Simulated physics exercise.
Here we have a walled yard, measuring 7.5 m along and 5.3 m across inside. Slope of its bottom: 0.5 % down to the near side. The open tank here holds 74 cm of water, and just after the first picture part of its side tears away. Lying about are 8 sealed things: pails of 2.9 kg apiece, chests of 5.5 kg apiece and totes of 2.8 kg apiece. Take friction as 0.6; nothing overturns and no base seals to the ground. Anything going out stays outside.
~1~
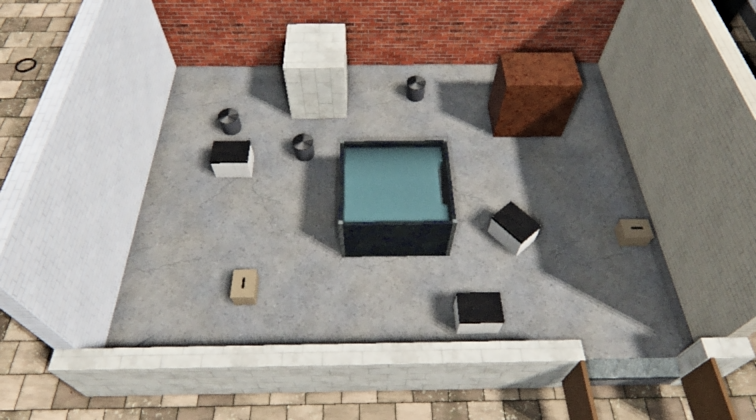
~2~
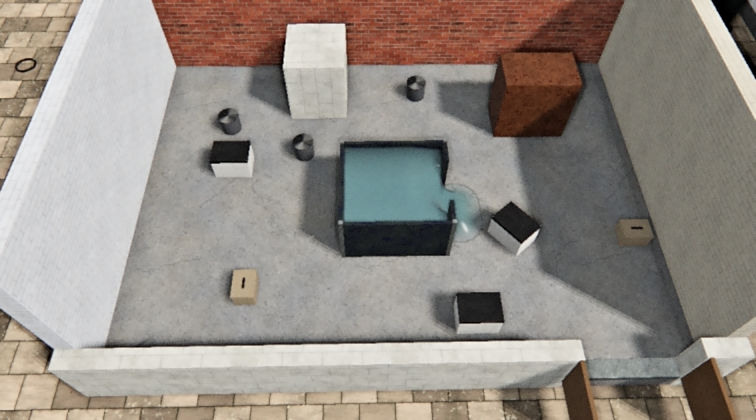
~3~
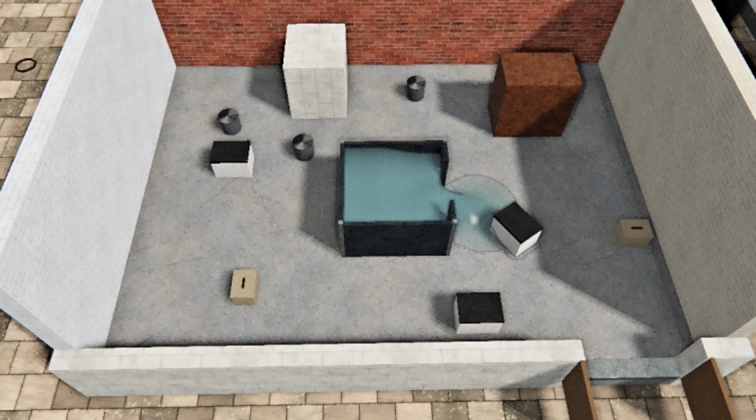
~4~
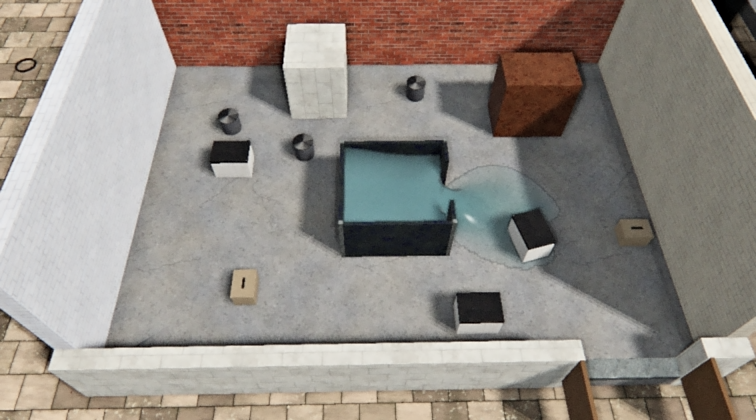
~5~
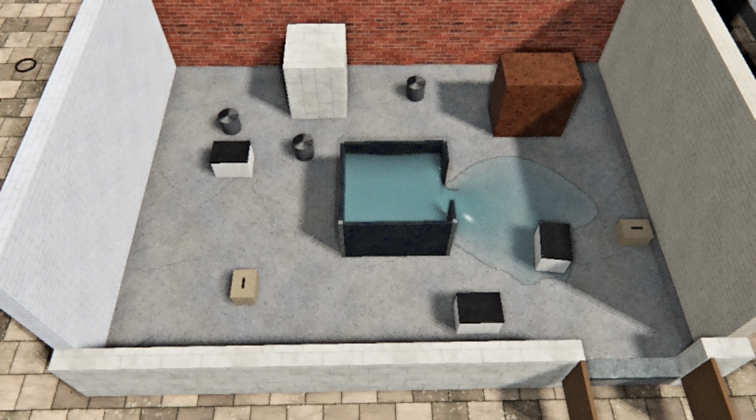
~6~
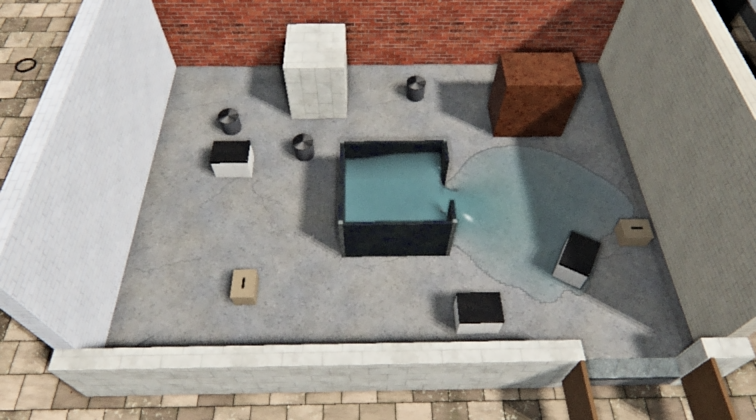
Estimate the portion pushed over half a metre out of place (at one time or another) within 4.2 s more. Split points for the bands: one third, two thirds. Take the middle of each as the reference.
I reckon it won't get to one third.
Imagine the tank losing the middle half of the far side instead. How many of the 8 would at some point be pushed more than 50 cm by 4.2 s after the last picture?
Result: 3.
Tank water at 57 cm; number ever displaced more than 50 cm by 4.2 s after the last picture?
Then 2.
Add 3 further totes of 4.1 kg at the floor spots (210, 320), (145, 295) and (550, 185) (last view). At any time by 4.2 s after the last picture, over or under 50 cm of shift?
Going through them, I'd say falls short, falls short and finally exceeds it.
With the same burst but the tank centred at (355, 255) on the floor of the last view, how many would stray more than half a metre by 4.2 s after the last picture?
That would give 2.
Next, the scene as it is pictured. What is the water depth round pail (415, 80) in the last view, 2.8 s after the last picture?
Roughly 0 cm.
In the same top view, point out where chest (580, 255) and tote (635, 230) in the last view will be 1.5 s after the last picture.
Roughly (669, 337), then roughly (669, 262).
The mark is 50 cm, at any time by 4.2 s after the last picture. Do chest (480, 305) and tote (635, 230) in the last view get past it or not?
Result, in order: Below the line; above the line.
Then, 0.4 s after the last picture 1 of 8 are over 50 cm from their spots; 0 afloat.
Then, 1.5 s after the last picture 2 of 8 are over 50 cm from their spots; 1 afloat.
Then, 2.8 s after the last picture 2 of 8 are over 50 cm from their spots; 1 afloat.
Then, 4.2 s after the last picture 2 of 8 are over 50 cm from their spots, and 2 have been at some point; 0 afloat.
